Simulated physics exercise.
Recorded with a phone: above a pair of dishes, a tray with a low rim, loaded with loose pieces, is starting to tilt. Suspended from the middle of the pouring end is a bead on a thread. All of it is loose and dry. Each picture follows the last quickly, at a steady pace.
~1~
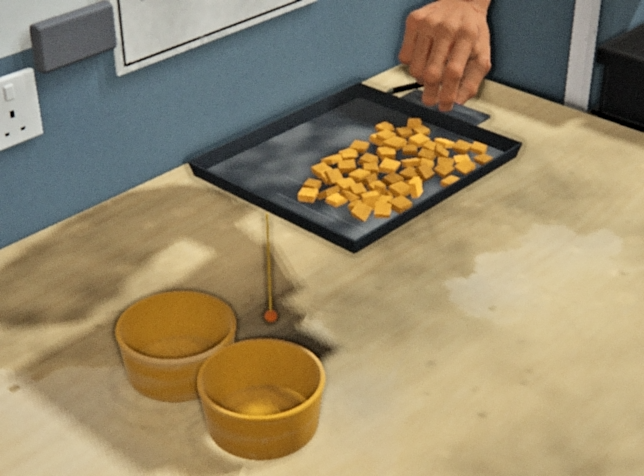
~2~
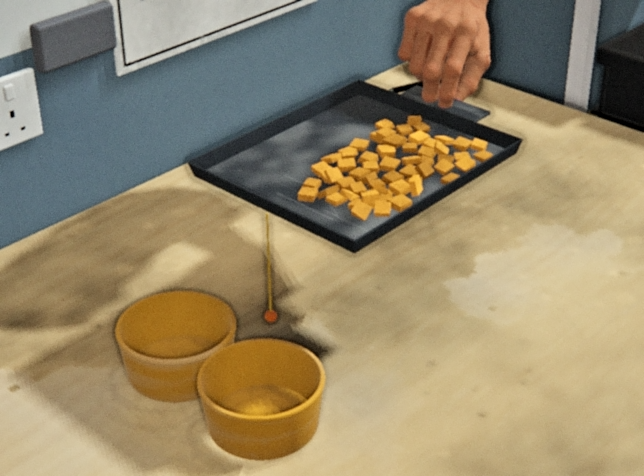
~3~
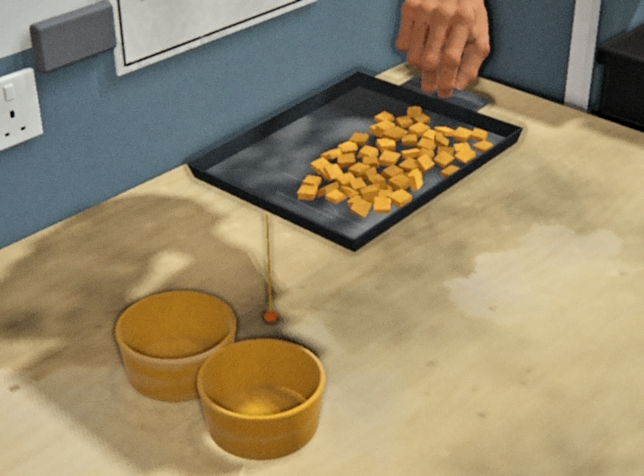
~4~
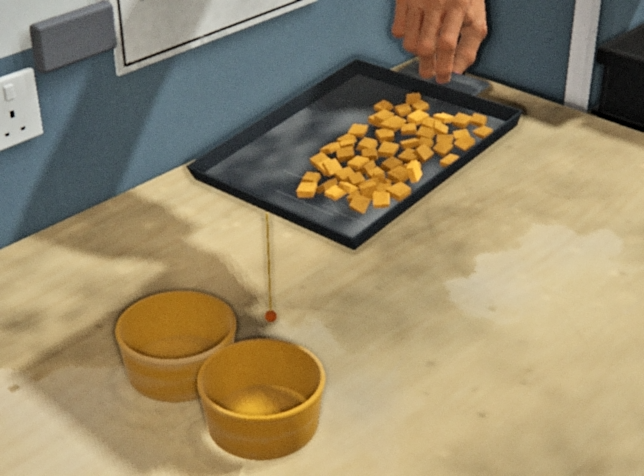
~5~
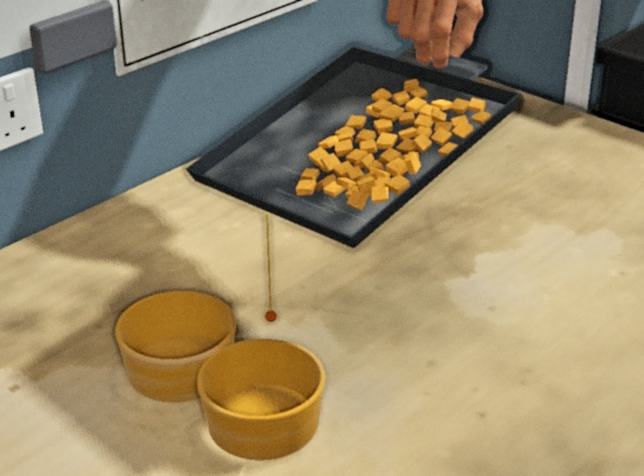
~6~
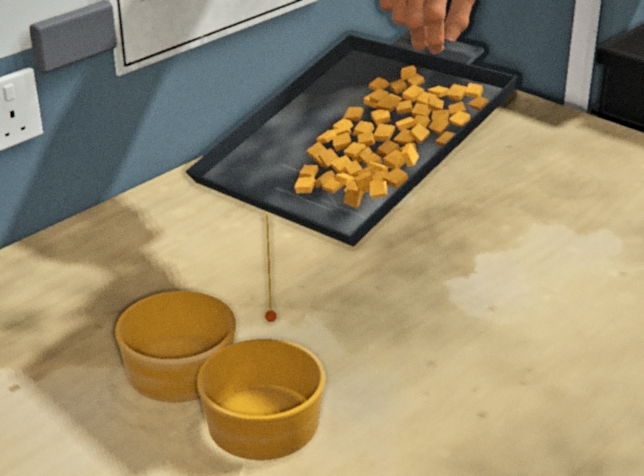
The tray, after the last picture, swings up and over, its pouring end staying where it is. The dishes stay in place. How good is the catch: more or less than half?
The dishes will catch most of the load.
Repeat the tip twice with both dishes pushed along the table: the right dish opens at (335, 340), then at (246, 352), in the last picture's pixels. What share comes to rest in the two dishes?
Close to 20 in a hundred, then close to 90 in a hundred.
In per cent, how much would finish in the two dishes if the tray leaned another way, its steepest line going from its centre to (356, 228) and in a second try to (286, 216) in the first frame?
You'd get 0 per cent the first time and 80 per cent the second time.
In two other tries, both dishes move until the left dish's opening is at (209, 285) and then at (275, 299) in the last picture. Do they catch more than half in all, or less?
Earlier try a minority share, later try a minority share.
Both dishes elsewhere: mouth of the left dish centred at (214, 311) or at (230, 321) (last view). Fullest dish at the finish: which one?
First try, the dish to the left; second try, the dish to the left.
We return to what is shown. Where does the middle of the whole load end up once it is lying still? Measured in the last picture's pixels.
About pixel (204, 377).
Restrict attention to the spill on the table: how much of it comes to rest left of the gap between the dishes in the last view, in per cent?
Left fraction: Around 60 per cent.
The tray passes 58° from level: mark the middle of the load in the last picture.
Around (276, 175).
Soon, tray tipped steeply; all on the tray.
A while on, tray tipped right over; about two thirds on the tray; a small part in the right dish; a small part in the left dish; a small part outside both; a small part in the air.
Towards the end, tray tipped past a quarter turn; about a third in the right dish; about a third in the left dish; about a quarter outside both.
Finally, tray tipped past a quarter turn; about a third in the right dish; about a third in the left dish; about a quarter outside both.
